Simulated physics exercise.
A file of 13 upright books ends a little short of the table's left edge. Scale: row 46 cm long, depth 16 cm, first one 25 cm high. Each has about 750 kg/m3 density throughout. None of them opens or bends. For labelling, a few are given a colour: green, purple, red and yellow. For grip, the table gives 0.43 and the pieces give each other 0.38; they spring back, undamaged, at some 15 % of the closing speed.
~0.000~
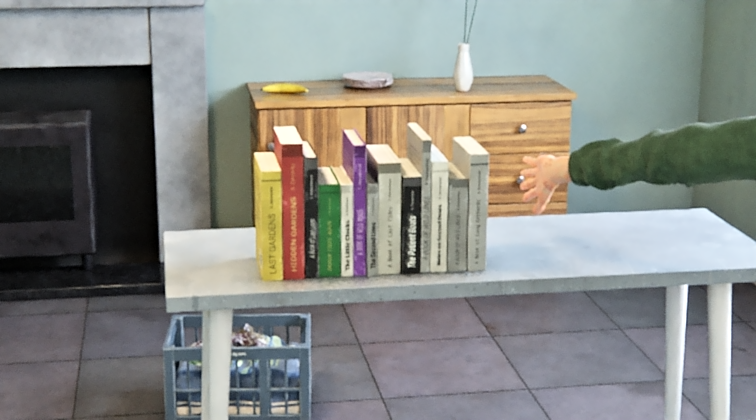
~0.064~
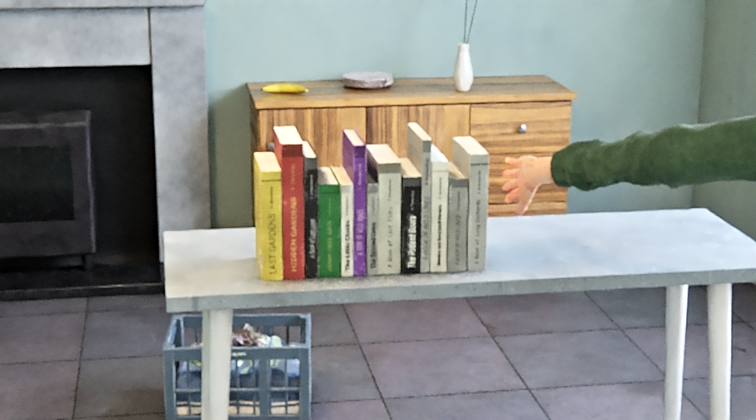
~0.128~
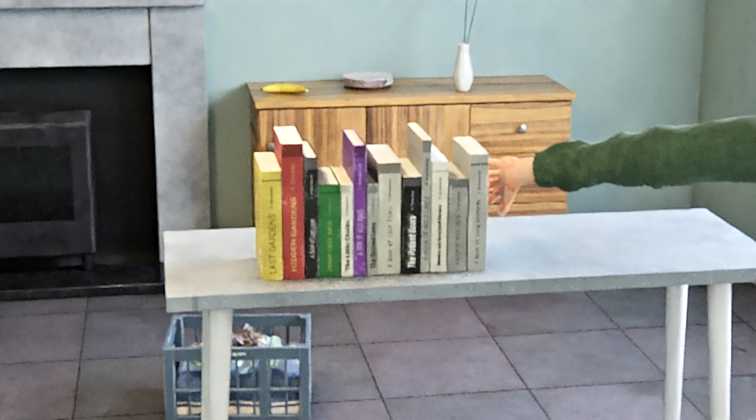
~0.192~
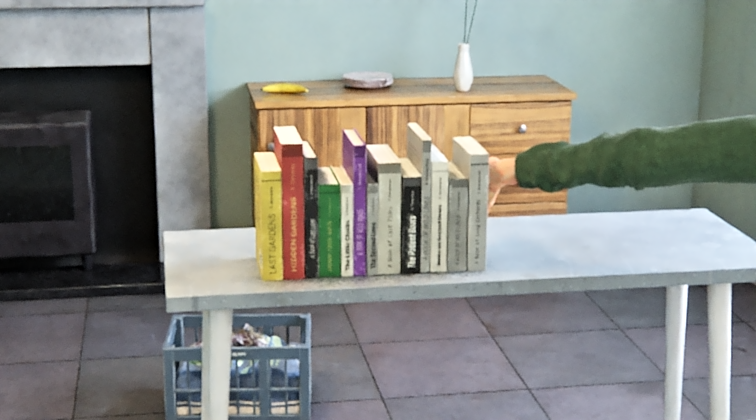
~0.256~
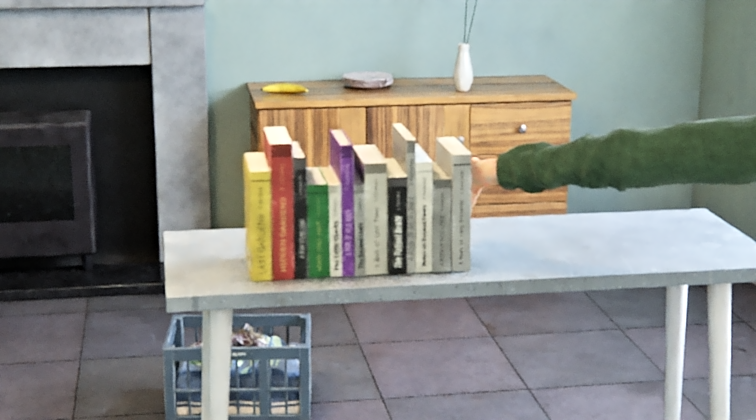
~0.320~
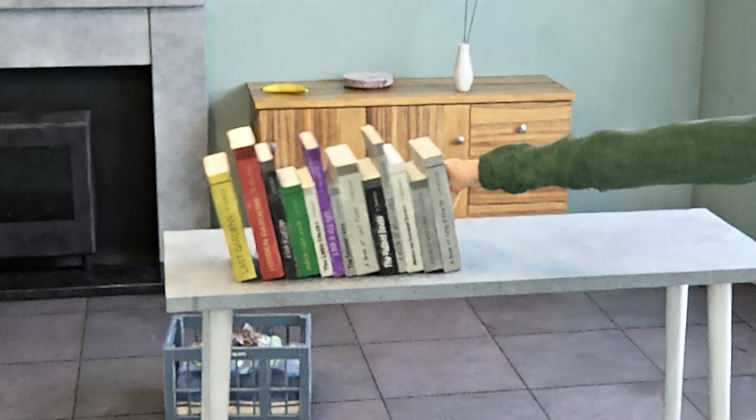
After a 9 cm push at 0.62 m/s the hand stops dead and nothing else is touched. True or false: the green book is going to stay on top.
True.
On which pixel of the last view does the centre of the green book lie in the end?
Near (220, 244).
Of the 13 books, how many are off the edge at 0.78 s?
Count at that time: 1.
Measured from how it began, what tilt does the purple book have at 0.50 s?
At that moment, roughly 40 degrees.
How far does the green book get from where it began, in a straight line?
About 20 cm.
Around 0.38 s, none of the 13 books off the edge, 13 disturbed; green book tipped 23°; yellow book tipped 31°.
Around 0.50 s, none of the 13 books off the edge, 13 disturbed; green book tipped 39°; yellow book on its side.
Around 0.78 s, 1 of the 13 books off the edge; green book tipped 62°; yellow book upside down.
Around 1.00 s, 2 of the 13 books off the edge; green book tipped 75°; red book on its side.
Finally (1.2 s), 2 of the 13 books off the edge; green book tipped 75°; red book on its side; yellow book on its side. Seen by the last camera, middles, green book near (220, 244).
